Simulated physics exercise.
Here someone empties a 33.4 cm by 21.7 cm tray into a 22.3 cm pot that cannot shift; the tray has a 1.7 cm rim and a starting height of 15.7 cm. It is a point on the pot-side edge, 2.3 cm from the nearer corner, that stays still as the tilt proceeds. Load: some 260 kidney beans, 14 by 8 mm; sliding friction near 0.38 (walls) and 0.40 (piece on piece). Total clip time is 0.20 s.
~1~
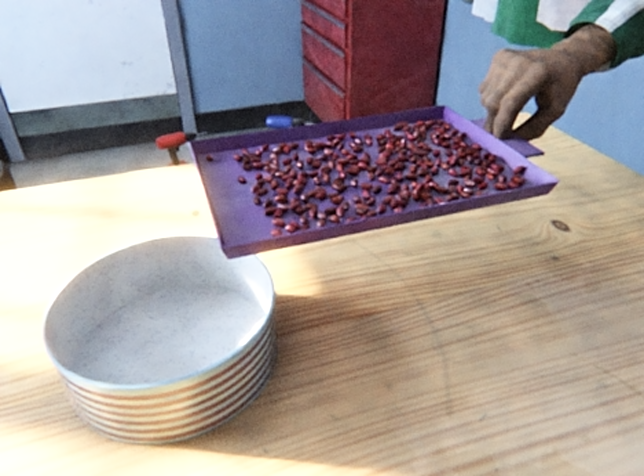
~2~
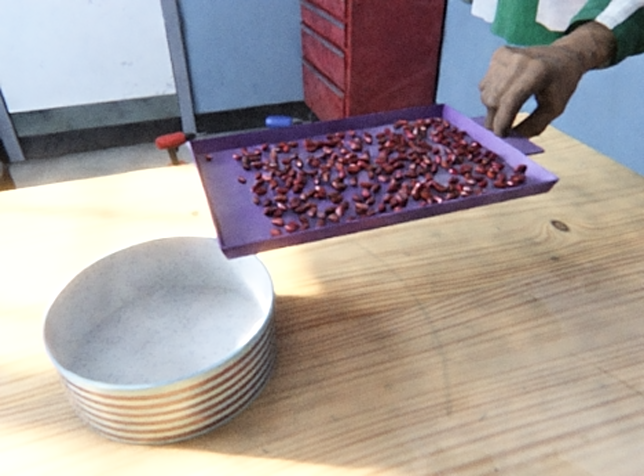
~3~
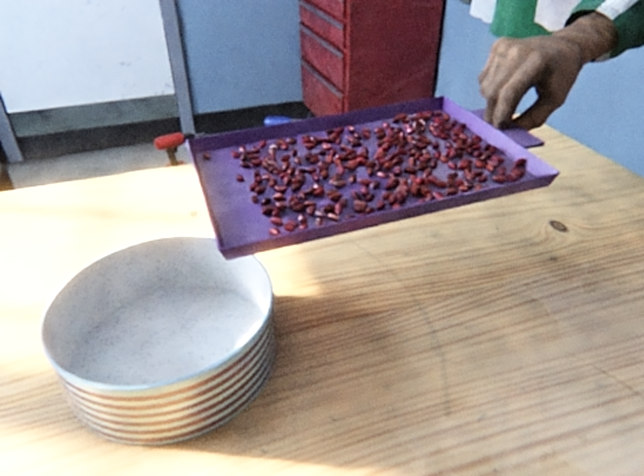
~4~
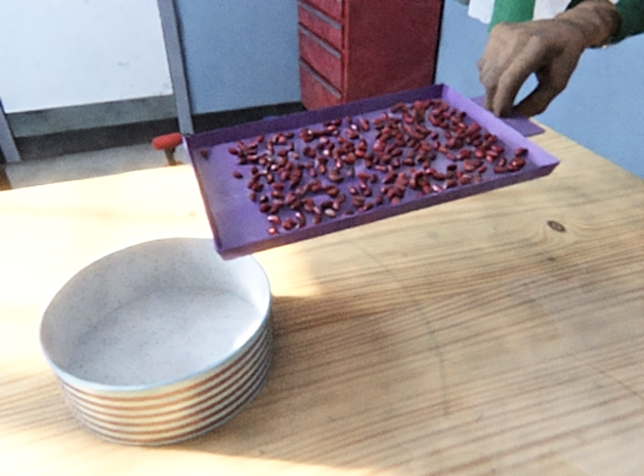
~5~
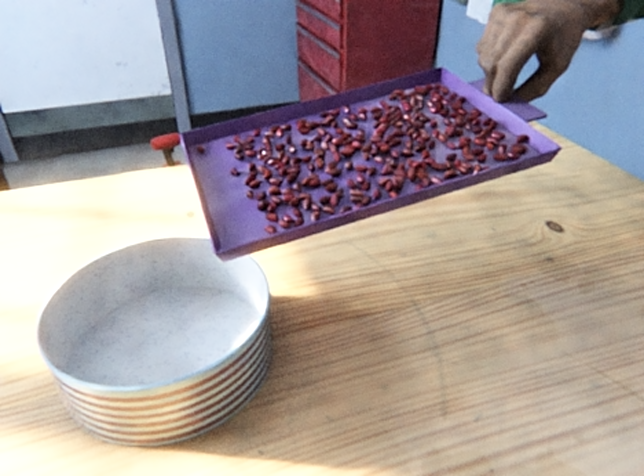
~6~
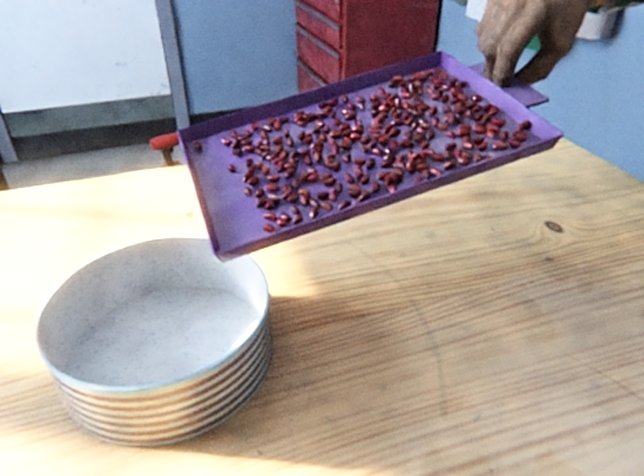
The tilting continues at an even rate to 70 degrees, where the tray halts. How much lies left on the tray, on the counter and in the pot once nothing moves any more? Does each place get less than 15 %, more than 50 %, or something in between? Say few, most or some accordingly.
Tray: Few. Counter: Few. Pot: Most.
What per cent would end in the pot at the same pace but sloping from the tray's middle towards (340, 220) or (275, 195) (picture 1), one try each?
Near 35 and 75 per cent, in that order.
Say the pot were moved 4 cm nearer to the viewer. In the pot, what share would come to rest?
It would come to roughly 95 percent.
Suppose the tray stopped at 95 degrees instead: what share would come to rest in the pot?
In that case some 90 per cent.
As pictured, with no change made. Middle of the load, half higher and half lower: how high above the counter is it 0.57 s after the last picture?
Roughly 20 centimetres, give or take.
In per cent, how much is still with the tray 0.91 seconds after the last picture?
Close to 15 in a hundred.
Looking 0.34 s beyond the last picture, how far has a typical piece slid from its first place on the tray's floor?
About 5 cm.
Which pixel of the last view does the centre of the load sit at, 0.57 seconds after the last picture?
Estimated centre of load: Around (214, 212).
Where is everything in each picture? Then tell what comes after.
In the first frame, tray tilt 0 degrees, front corners at (226, 243) and (552, 179); middle of the pieces at (373, 170); pot at (163, 297).
In the second frame, tray tilt 1 degrees, front corners at (226, 243) and (552, 177); middle of the pieces at (373, 168).
In the third frame, tray tilt 2 degrees, front corners at (224, 244) and (552, 171); middle of the pieces at (372, 164).
In the fourth frame, tray tilt 5 degrees, front corners at (222, 246) and (553, 160), lowest corner left front; middle of the pieces at (370, 157).
In the fifth frame, tray tilt 8 degrees, front corners at (219, 247) and (554, 146), lowest corner left front; middle of the pieces at (368, 148).
In the sixth frame, tray tilt 11 degrees, front corners at (218, 248) and (556, 132), lowest corner left front; middle of the pieces at (366, 140); pot at (157, 299).
Then, 0.34 s after the last picture, tilt 40 degrees; the tray holds 100 %, the pot 0 %.
Then, 0.57 s after the last picture, tilt 59 degrees; the tray holds 90 %, the pot 0 %.
Then, 0.91 s after the last picture, tilt 70 degrees; the tray holds 15 %, the pot 70 %.
In the end, tray 5 %, counter 10 %, pot 85 %.
